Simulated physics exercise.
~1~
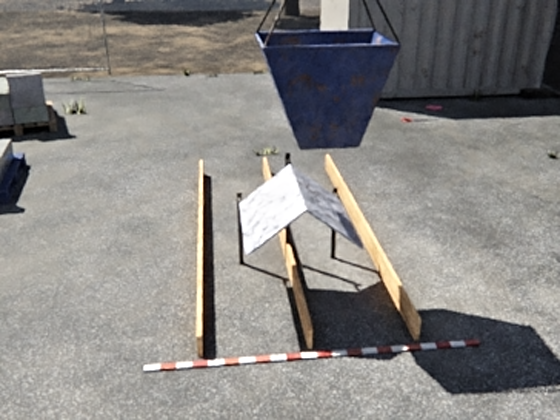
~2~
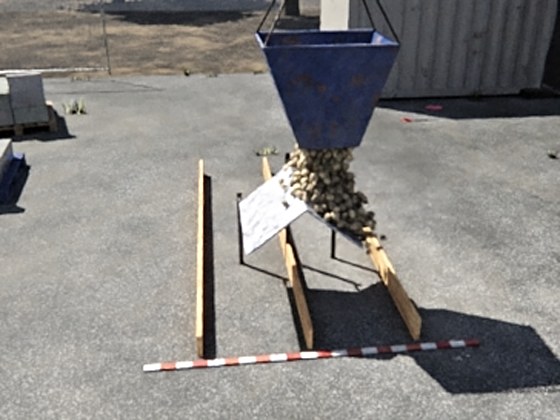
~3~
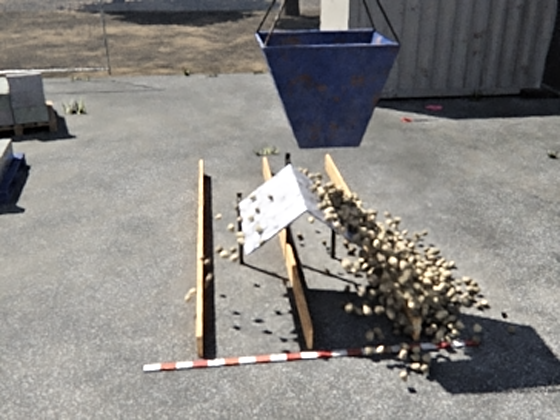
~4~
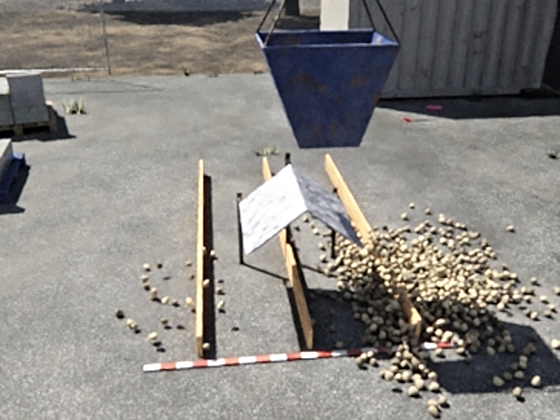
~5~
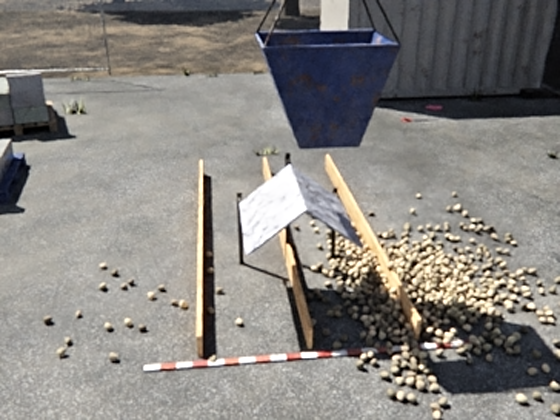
At the start, a blue skip hangs above a fixed, sloping steel plate on paved ground, with three wooden boards and a red and white staff laid out below. The skip opens underneath and pale, rounded stones pour onto the plate, mostly down its right side. They spill rightward in a thick stream over the right board, while a few scatter to the left. The stones then spread across the ground and settle. At the end, the skip and plate are clear, most stones lie in and beyond the right bay, and a small scattering rests left of the boards.
